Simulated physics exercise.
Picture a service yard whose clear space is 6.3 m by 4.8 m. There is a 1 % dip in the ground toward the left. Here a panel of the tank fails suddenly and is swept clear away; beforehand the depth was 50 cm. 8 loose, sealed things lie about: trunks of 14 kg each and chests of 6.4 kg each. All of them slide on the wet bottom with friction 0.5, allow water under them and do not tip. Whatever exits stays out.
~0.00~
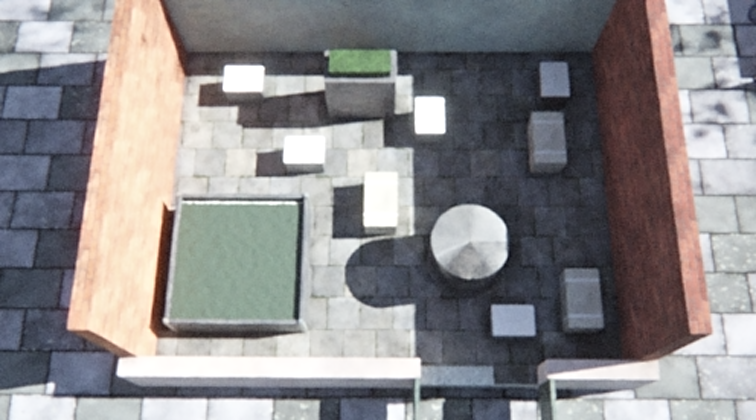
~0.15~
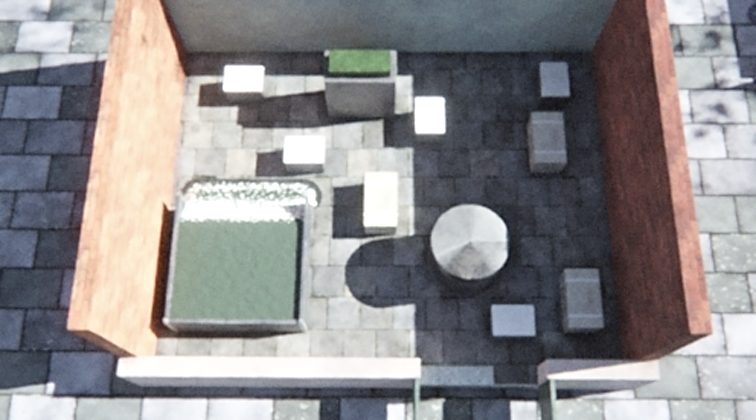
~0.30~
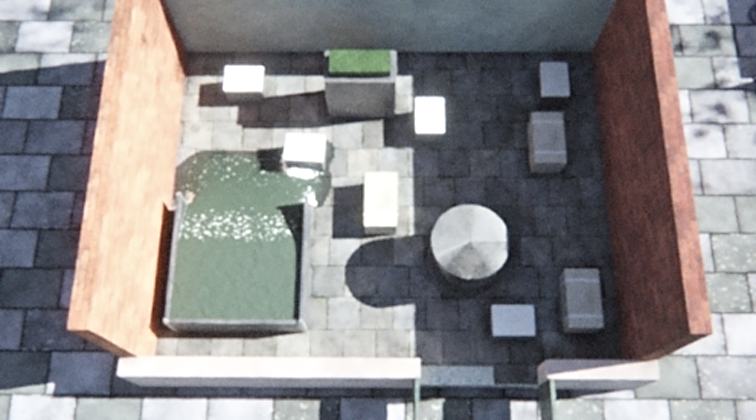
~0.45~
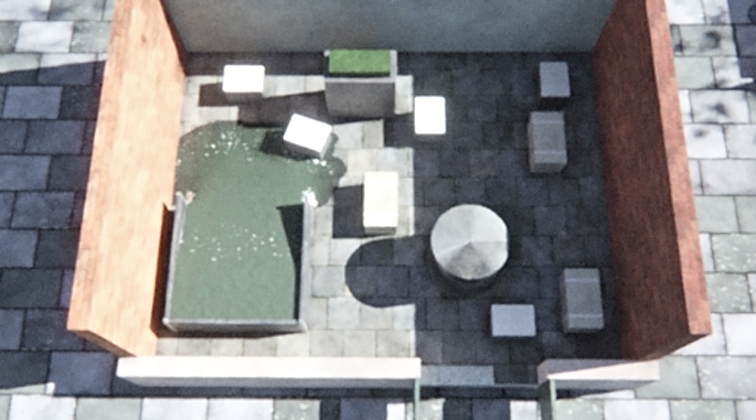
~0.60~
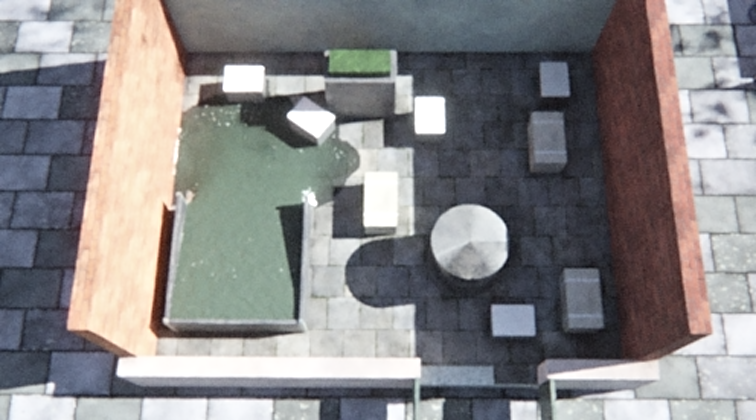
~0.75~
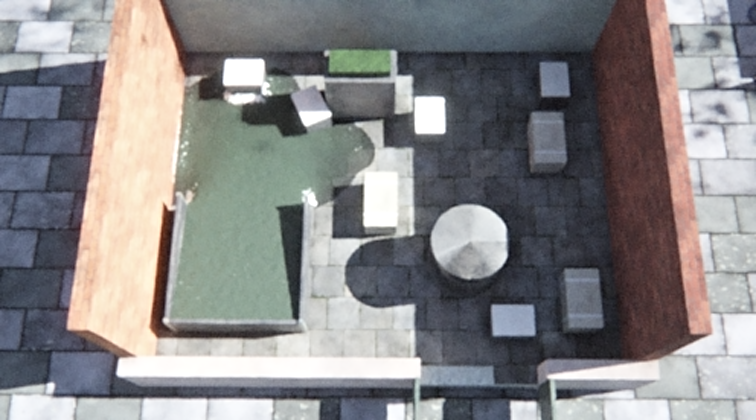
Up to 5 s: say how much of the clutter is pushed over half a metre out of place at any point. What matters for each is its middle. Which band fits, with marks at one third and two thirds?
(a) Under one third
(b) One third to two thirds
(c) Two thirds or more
(b) One third to two thirds.
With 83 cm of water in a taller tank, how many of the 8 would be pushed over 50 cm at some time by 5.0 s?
Result: 7.
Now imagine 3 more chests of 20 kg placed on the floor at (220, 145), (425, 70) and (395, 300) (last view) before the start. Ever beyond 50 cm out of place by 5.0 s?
One after another they come out above it, above it, inside the limit.
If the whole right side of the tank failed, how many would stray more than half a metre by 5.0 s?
That would give 6.
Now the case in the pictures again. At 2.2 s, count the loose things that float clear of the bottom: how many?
At that time, 2.
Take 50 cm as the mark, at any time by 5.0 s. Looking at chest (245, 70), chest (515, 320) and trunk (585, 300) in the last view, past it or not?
Well, in that order it's topping it, not reaching it, not reaching it.
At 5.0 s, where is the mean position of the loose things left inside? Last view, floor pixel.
(513, 179).
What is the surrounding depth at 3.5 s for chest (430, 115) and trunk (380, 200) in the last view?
Around 4 cm and 1 cm.
After 1.1 s 2 of 8 are over 50 cm from their spots; 1 afloat.
After 2.2 s 3 of 8 are over 50 cm from their spots; 2 afloat.
After 3.5 s 3 of 8 are over 50 cm from their spots; 2 afloat.
After 5.0 s 5 of 8 are over 50 cm from their spots, and 5 have been at some point; 5 afloat.
